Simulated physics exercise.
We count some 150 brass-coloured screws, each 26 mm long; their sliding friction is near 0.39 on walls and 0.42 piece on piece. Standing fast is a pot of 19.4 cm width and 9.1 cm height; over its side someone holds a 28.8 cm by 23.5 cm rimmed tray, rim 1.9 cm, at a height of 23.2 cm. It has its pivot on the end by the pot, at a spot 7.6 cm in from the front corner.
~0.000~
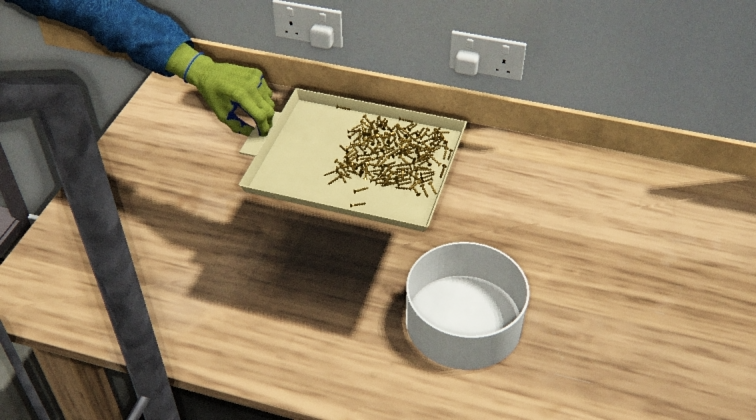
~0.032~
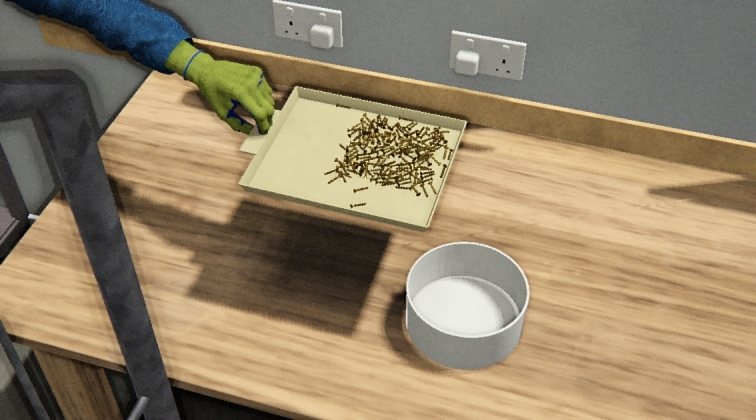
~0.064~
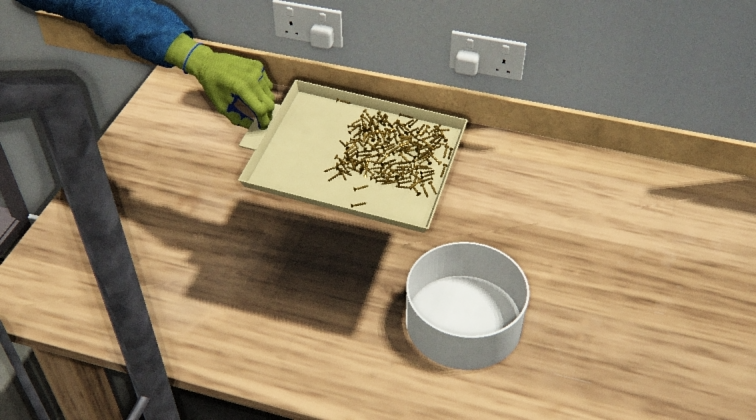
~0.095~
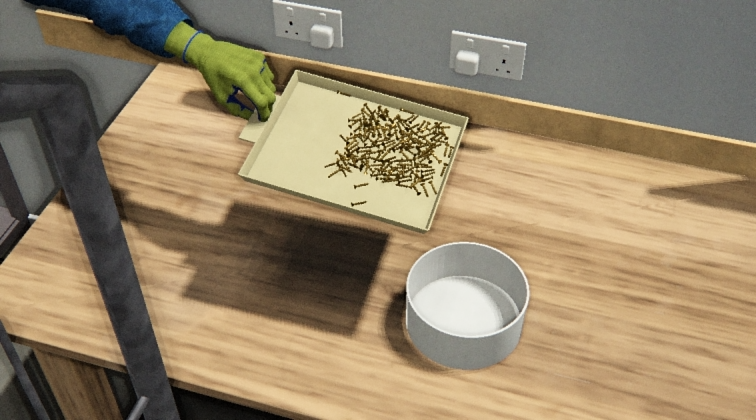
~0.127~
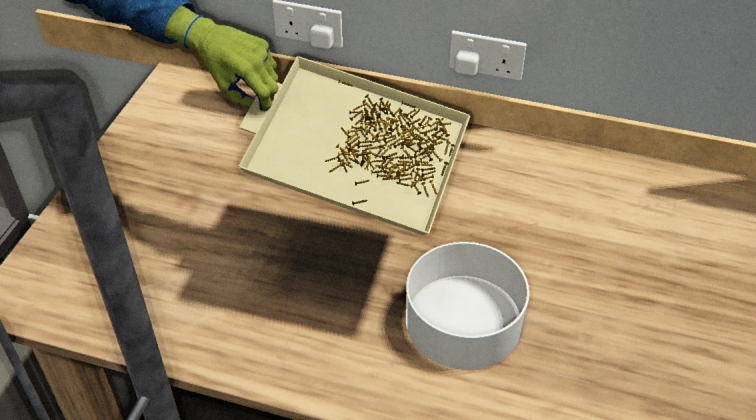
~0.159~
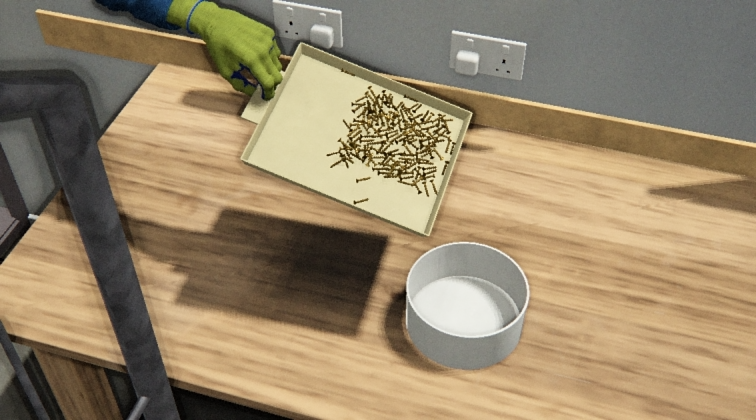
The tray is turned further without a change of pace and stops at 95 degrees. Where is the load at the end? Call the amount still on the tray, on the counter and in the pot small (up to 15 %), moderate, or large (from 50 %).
At the end, left on the tray: Small, counter: Small, pot: Large.
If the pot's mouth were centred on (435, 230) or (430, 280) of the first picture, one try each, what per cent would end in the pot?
Near 0 and 80 percent, one try each.
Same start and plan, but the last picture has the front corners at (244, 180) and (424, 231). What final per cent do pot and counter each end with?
In the pot: 45 per cent; on the counter: 55 per cent.
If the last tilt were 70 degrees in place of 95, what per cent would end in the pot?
Around 90 per cent, then.
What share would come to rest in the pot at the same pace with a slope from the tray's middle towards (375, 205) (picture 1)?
My best guess is some 65 per cent.
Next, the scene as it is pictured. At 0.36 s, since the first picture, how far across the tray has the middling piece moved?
It has moved some 3 cm from its start.
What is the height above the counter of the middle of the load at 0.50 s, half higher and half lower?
Height: Around 24 cm.
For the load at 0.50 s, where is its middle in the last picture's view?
At about (447, 206).
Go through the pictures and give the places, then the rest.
Tray tilt 0 degrees, front corners at (244, 183) and (425, 223); middle of the pieces at (394, 152); pot at (468, 287), in the first picture.
Tray tilt 1 degrees, front corners at (244, 182) and (425, 223); middle of the pieces at (394, 152), in the second picture.
Tray tilt 3 degrees, front corners at (244, 178) and (425, 224), lowest corner right front; middle of the pieces at (394, 150), in the third picture.
Tray tilt 7 degrees, front corners at (244, 172) and (425, 226), lowest corner right front; middle of the pieces at (395, 146), in the fourth picture.
Tray tilt 13 degrees, front corners at (245, 165) and (426, 228), lowest corner right front; middle of the pieces at (396, 142), in the fifth picture.
Tray tilt 19 degrees, front corners at (246, 157) and (426, 231), lowest corner right front; middle of the pieces at (398, 137); pot at (468, 287). The tray's pace is about 195 degrees a second, in the sixth picture.
After 0.36 s, tilt 58 degrees; the tray holds 100 %, the pot 0 %.
After 0.50 s, tilt 85 degrees; the tray holds 85 %, the pot 0 %.
After 0.76 s, tilt 95 degrees; the tray holds 0 %, the pot 100 %.
In the end, at 1.3 s, tray 0 %, counter 0 %, pot 100 %.
